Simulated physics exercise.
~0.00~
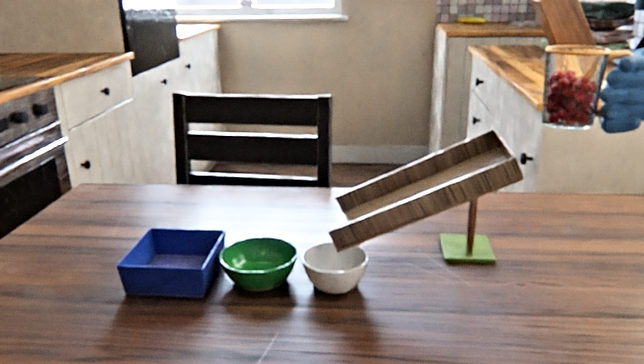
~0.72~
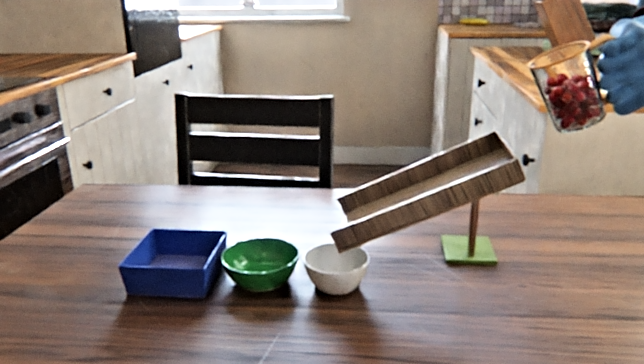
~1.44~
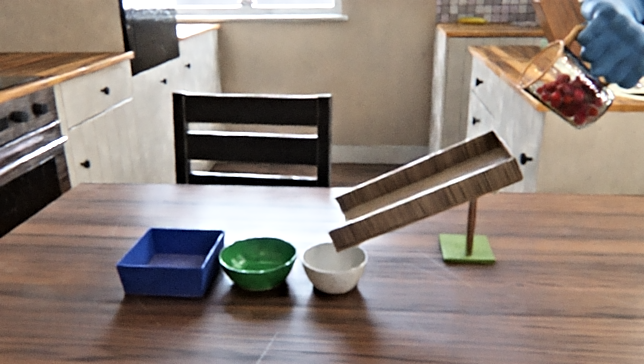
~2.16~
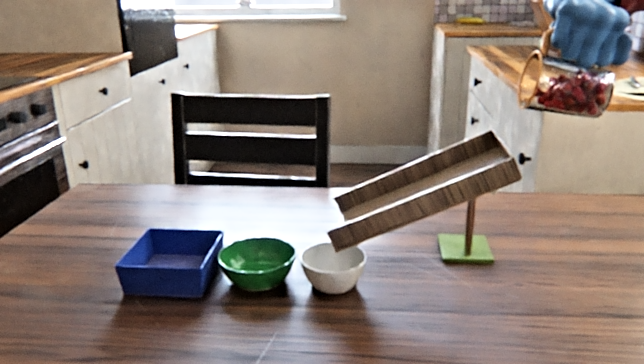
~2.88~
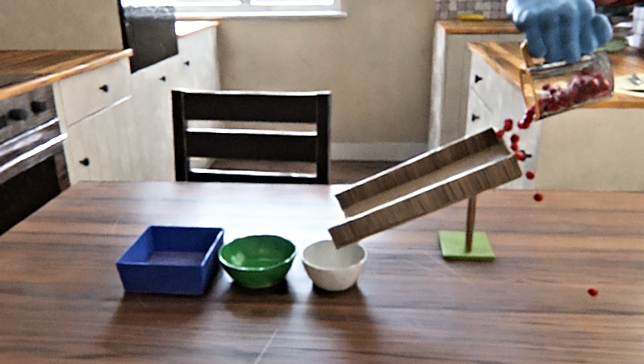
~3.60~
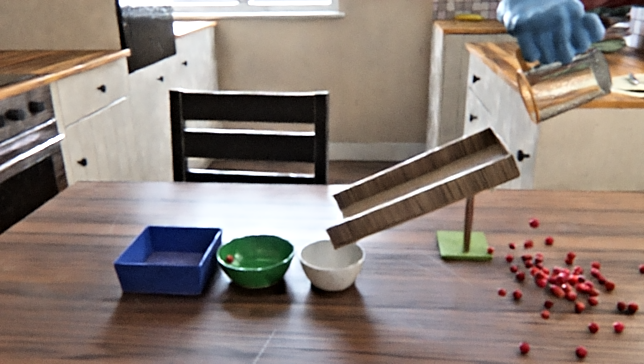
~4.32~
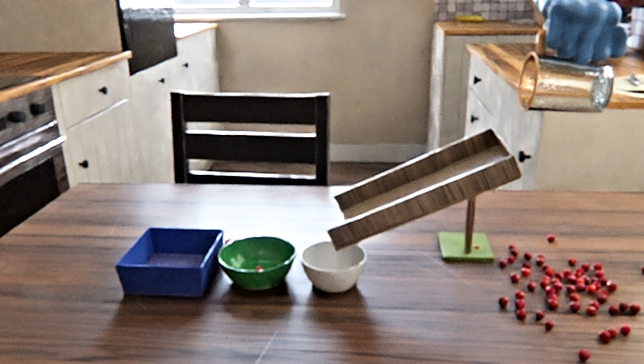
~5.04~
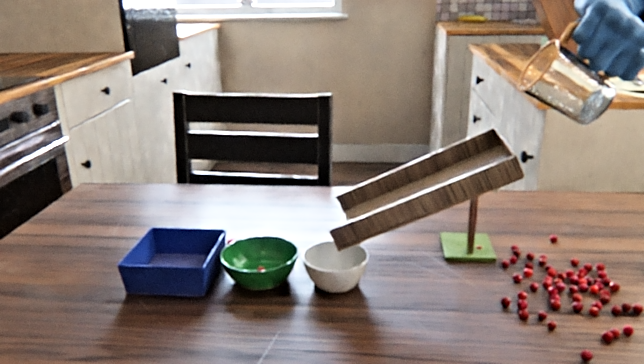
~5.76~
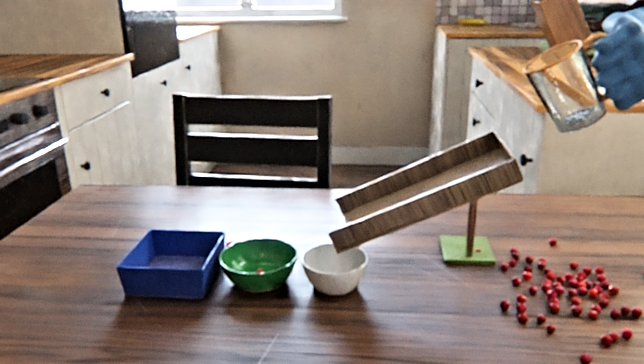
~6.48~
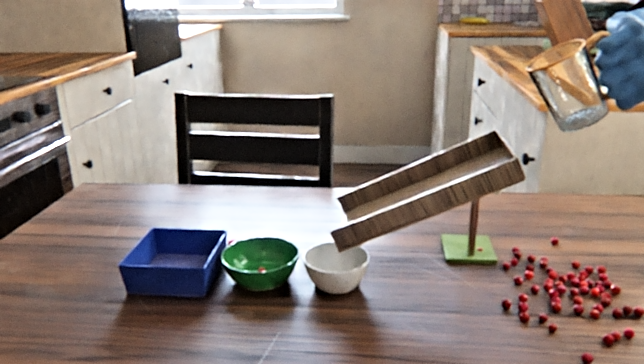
Gloved hand tipping a glass of red cranberries over a sloping chute, most scattering across the table, few reaching the green bowl.
